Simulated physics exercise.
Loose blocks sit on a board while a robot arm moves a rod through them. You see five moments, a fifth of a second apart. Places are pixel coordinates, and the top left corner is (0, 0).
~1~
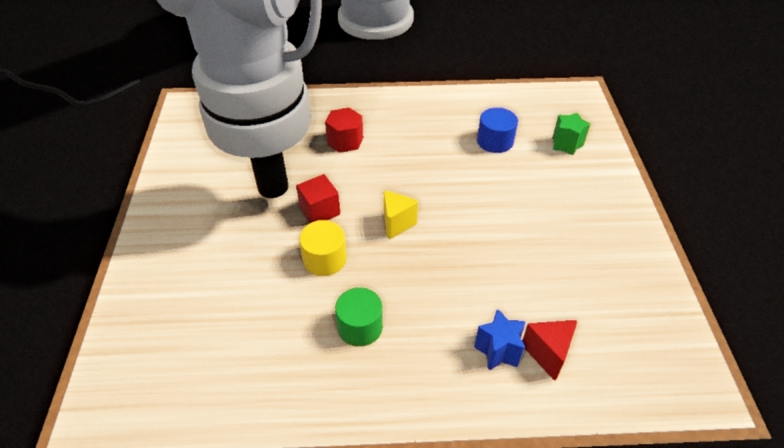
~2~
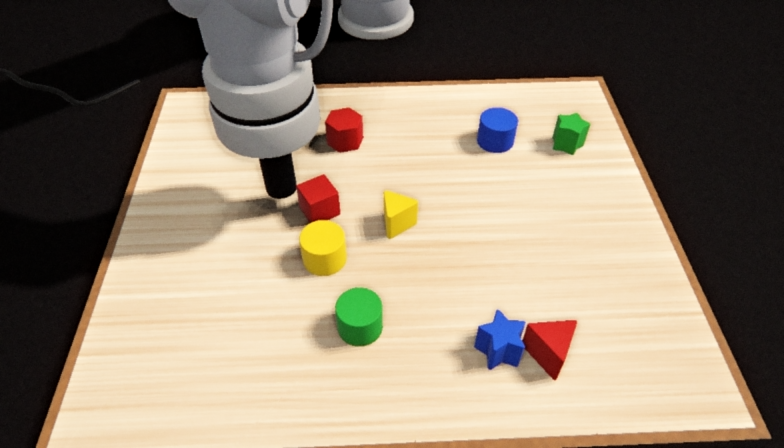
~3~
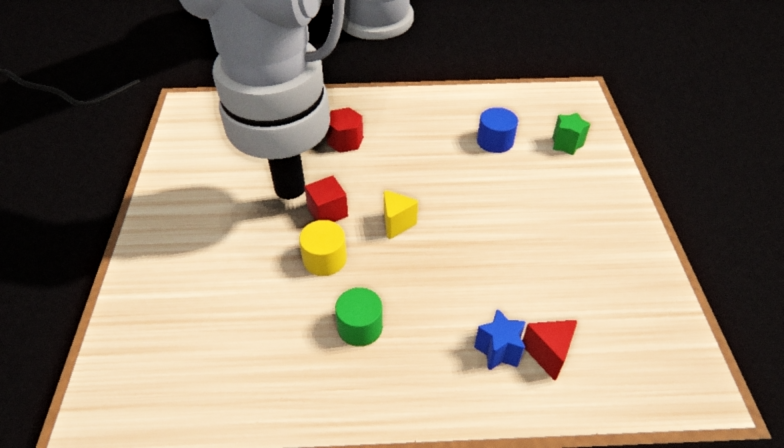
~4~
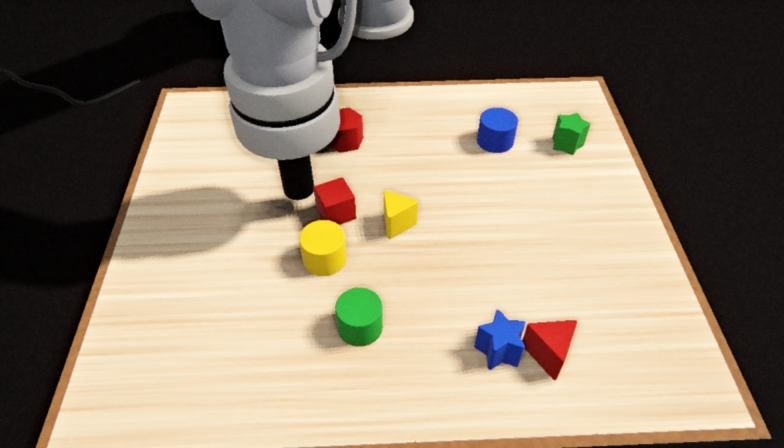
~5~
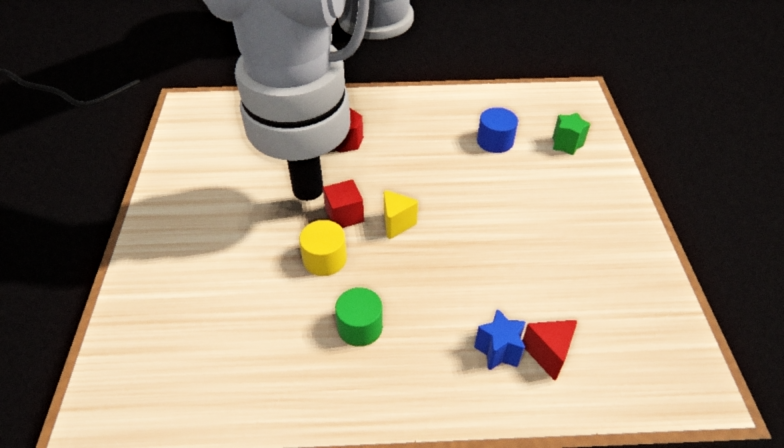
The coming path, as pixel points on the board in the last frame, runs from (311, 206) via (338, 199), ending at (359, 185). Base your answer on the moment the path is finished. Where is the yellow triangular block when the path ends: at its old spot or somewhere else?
By the end it is where it was.
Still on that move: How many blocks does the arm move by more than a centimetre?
Most likely one.
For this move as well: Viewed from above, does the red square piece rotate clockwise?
Short answer: Yes.
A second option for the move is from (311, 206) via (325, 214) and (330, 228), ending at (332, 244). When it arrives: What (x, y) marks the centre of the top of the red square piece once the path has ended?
I'd expect the centre of its top face to be at (367, 208).
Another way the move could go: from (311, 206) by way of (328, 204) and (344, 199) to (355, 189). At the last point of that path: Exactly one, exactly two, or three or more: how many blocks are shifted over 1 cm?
The number will come to 1.
The first path, step by step. Halfway along, rod at (337, 183); red square piece at (360, 194), turned 45° clockwise.
At the end, rod at (358, 169); red square piece at (362, 193), turned 55° clockwise; yellow triangular block still.
